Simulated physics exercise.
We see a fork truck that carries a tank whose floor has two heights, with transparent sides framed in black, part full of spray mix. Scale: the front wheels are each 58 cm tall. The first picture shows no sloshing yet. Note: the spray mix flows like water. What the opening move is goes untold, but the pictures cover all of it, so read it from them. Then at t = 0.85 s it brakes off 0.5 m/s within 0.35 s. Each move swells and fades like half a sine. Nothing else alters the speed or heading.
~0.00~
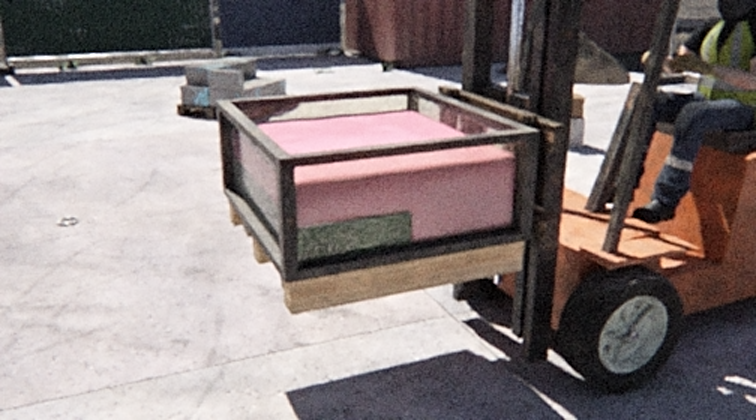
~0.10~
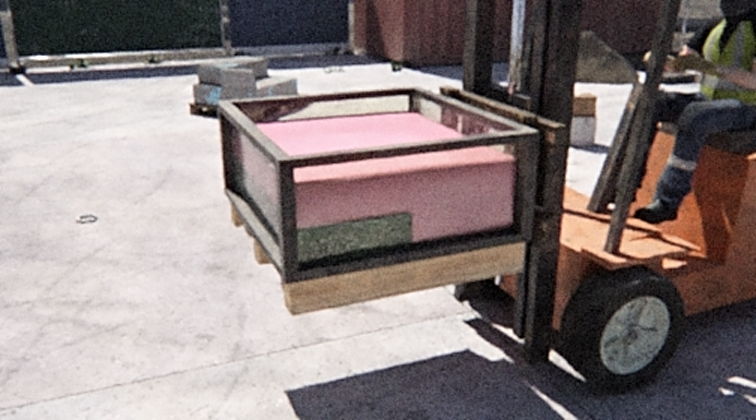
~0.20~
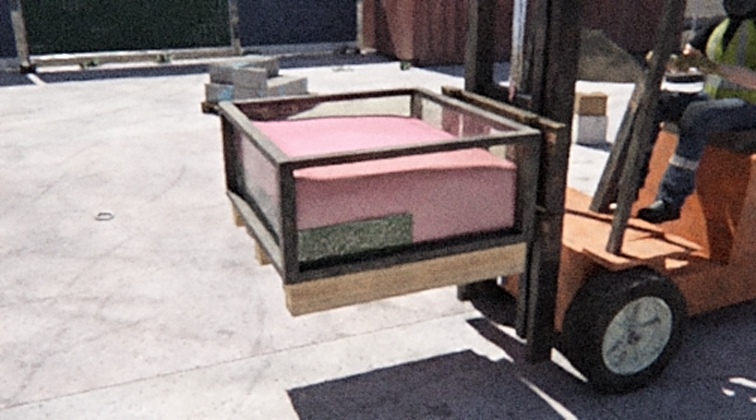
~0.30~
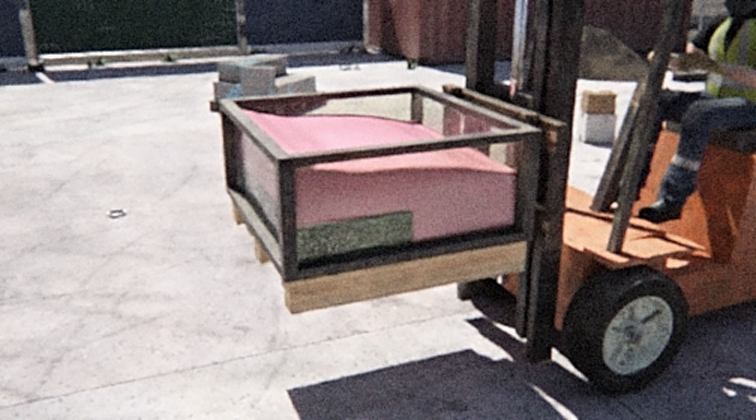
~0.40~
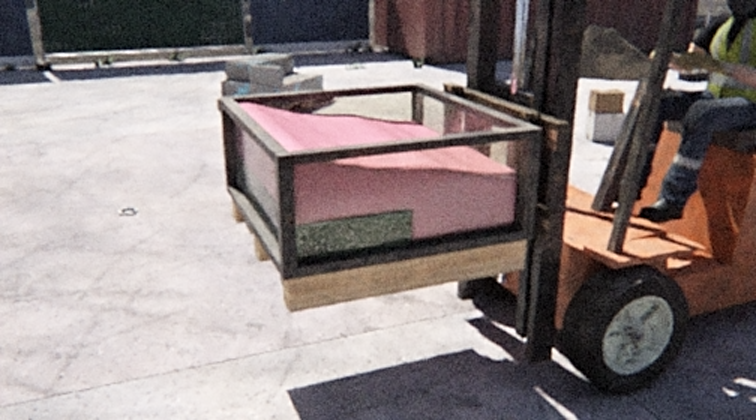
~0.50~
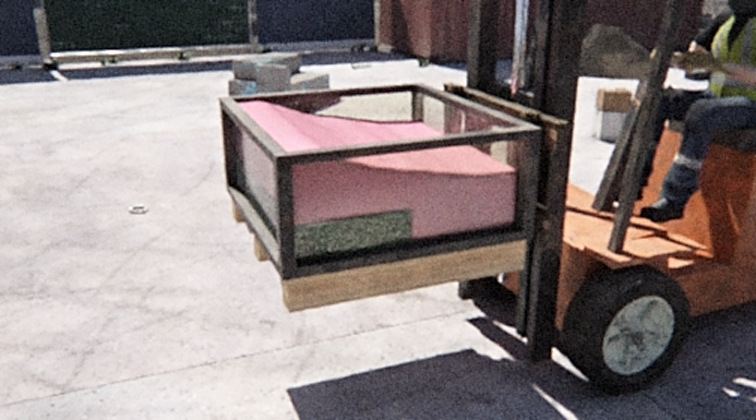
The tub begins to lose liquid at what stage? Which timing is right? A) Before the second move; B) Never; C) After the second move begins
The answer is B.
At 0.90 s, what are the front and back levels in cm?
Roughly 30 cm in front and 30 cm behind.
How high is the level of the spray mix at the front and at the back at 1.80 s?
At the front 34 cm, at the back 28 cm.
Then, 0.90 s in, it stands 29 cm high behind and 29 cm in front; all of it is still inside.
Then, 1.30 s in, it stands 29 cm high behind and 30 cm in front; all of it is still inside.
Then, 1.80 s in, it stands 28 cm high behind and 33 cm in front; all of it is still inside.
Then, 4.18 s in, all of it is still inside.
